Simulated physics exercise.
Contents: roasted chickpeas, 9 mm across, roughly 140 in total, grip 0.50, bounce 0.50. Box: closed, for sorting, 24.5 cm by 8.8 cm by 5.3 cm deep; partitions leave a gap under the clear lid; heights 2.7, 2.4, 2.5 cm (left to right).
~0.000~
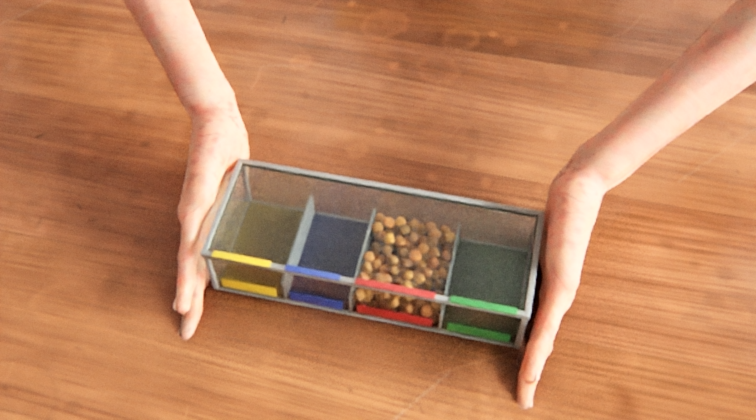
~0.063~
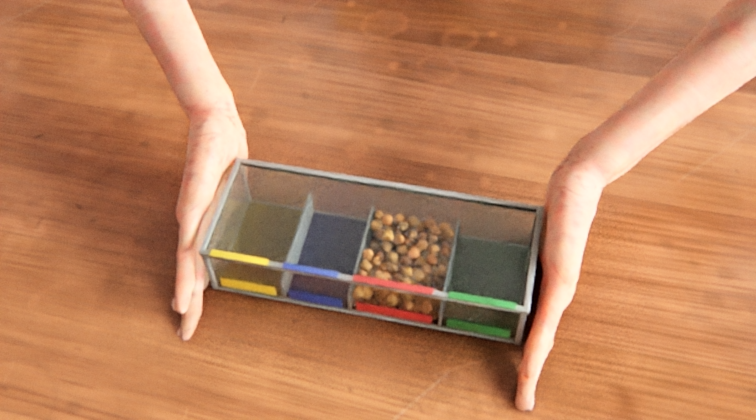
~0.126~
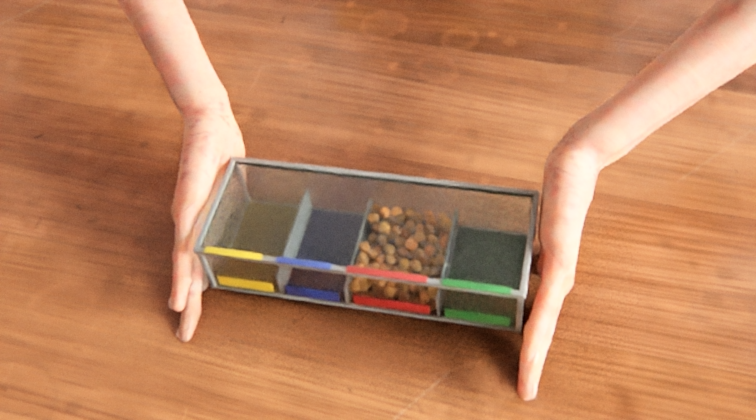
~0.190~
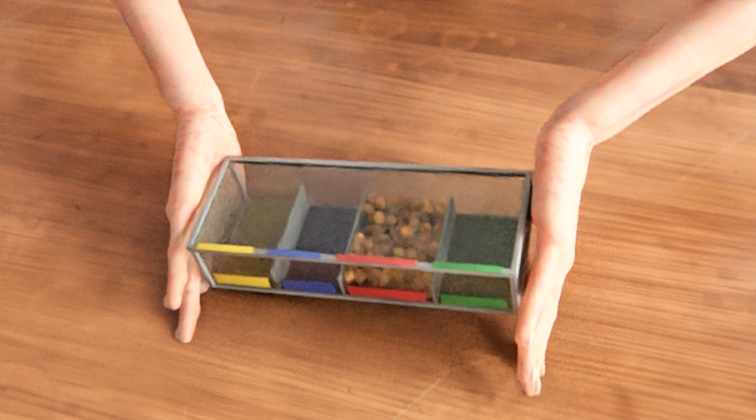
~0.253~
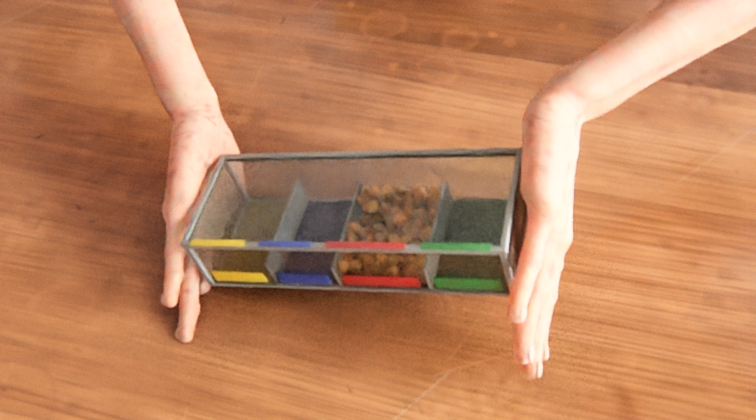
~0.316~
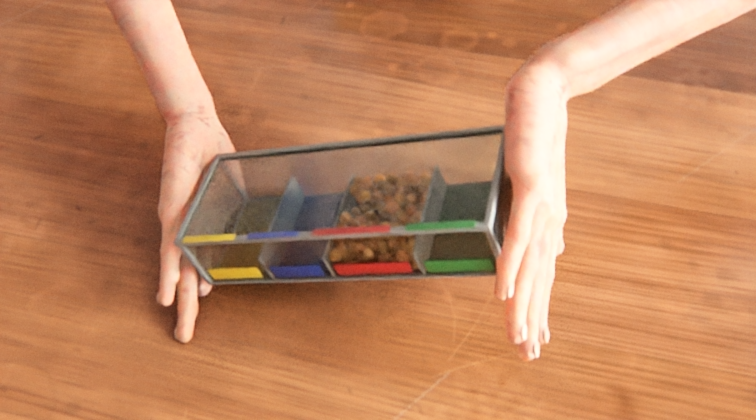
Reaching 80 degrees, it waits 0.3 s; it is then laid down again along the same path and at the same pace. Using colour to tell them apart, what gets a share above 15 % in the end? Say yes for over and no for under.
Red compartment: Yes; blue compartment: No; green compartment: No; yellow compartment: Yes.
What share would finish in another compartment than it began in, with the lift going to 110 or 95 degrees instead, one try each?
About 100 and 85 per cent.
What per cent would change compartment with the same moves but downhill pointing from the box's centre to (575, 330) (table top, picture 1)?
About 40 per cent.
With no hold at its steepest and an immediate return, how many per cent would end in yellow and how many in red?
Then yellow keeps 45% and red keeps 45%.
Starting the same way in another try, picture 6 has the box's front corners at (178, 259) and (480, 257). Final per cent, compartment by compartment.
You'd see red at 40 percent, blue at 10, green at 0 and yellow at 50 percent.
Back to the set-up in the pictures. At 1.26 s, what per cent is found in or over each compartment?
You'd find red at 55, blue at 10, green at 0 and yellow at 35 per cent.
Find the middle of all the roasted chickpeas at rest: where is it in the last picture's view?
I'd say roughly (295, 239).
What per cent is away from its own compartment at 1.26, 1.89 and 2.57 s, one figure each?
Sequence: 45 / 55 / 55.
After 1.26 s, tilt 80 degrees; red 55 %, blue 10 %, yellow 35 %.
After 1.89 s, tilt 40 degrees; red 45 %, blue 5 %, yellow 50 %.
Then, at 2.57 s, tilt 0 degrees; red 45 %, blue 5 %, yellow 50 %.
At rest (3.0 s), red 45 %, blue 5 %, green 0 %, yellow 50 %.
